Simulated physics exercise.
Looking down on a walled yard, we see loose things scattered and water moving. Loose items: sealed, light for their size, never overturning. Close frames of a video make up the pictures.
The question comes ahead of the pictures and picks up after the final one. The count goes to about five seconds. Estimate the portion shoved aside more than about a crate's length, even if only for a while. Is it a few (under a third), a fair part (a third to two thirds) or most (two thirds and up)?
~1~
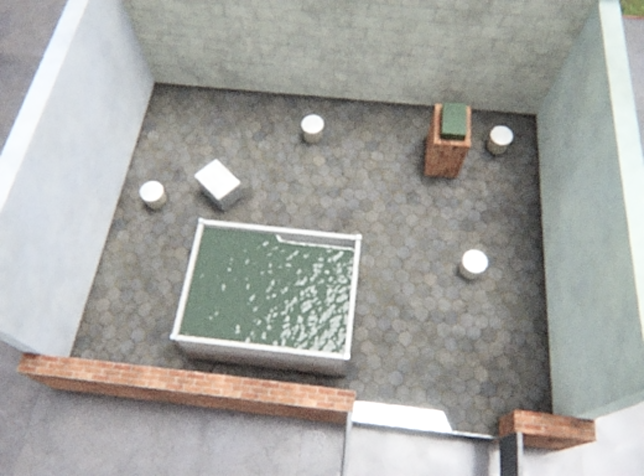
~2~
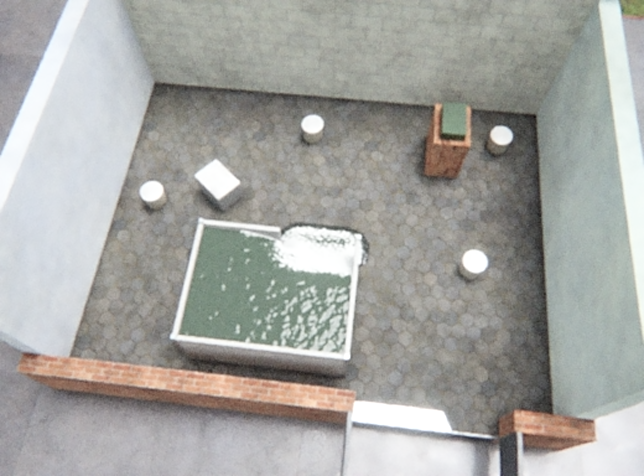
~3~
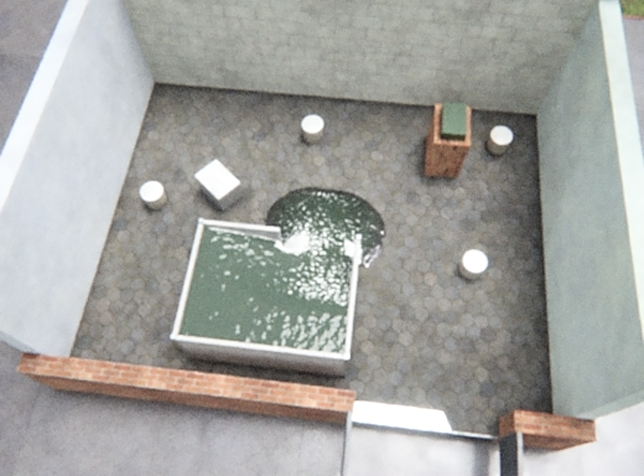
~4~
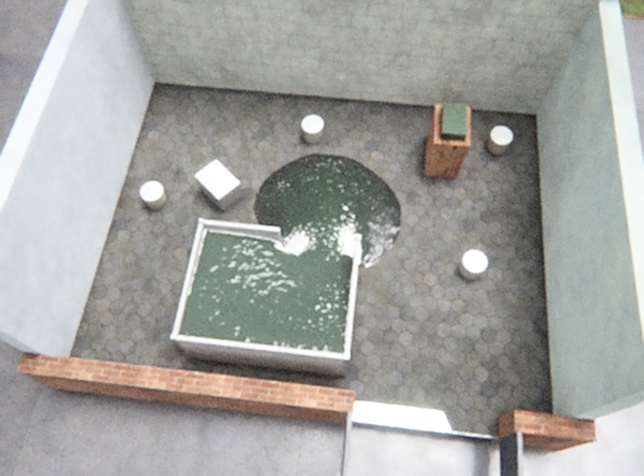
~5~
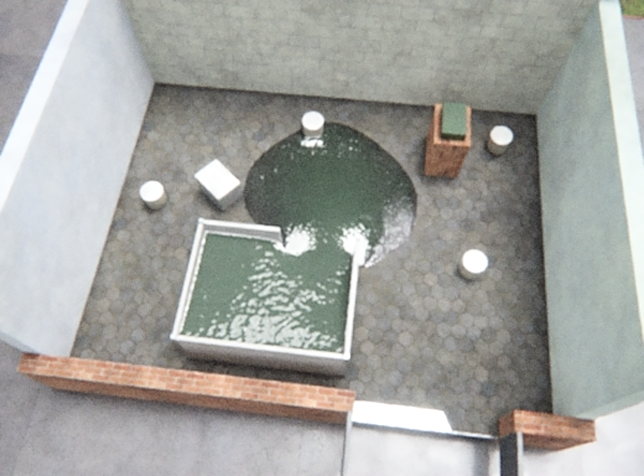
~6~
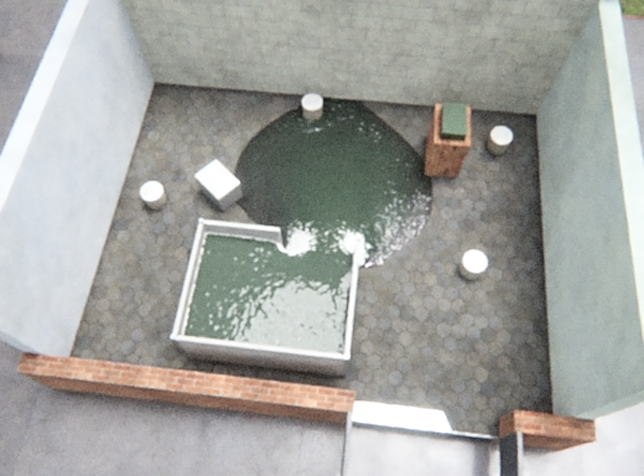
Most.
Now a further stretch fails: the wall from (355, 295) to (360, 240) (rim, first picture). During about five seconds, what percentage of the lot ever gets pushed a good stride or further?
Estimate: Some 60 per cent.
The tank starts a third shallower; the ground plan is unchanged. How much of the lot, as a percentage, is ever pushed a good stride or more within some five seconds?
Share displaced: Approx. 60 percent.
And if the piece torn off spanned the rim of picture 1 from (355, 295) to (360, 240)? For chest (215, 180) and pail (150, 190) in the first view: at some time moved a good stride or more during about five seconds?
In order: Stopped short of it and stopped short of it.
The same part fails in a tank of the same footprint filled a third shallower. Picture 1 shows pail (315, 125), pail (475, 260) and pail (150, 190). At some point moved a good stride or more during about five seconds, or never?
In sequence: Went the distance, fell short and went the distance.
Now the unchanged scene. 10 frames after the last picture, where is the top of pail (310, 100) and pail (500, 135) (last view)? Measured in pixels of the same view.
My guess is around (218, 80) and around (529, 143).
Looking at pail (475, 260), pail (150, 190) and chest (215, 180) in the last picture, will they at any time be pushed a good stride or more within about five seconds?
Went a long way, then went a long way, then never got far.
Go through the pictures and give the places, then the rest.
The first picture shows a pail at (313, 124) rests on the ground; a chest at (217, 179) rests on the ground; 0 of 5 have shifted.
The second picture shows a pail at (313, 124) rests on the ground; a chest at (217, 179), on the bottom; 0 of 5 have shifted.
The third picture shows a pail at (313, 124) rests on the ground; a chest at (217, 179) rests on the ground; 0 of 5 have shifted.
The fourth picture shows a pail at (313, 124) rests on the ground; a chest at (217, 179), on the bottom; 0 of 5 have shifted.
The fifth picture shows a pail at (313, 120), on the bottom, close to its start; a chest at (217, 179), on the bottom; 1 of 5 have shifted.
The sixth picture shows a pail at (312, 102) rests on the ground, a stride from its start; a chest at (217, 179) rests on the ground; 1 of 5 have shifted.
A moment on, 1 of 5 are well off their spots; 1 afloat.
Next, 1 of 5 are well off their spots; 2 afloat.
Later, 3 of 5 are well off their spots; 2 afloat.
In the end, 4 of 5 are well off their spots, and 4 have been at some point; 3 afloat.
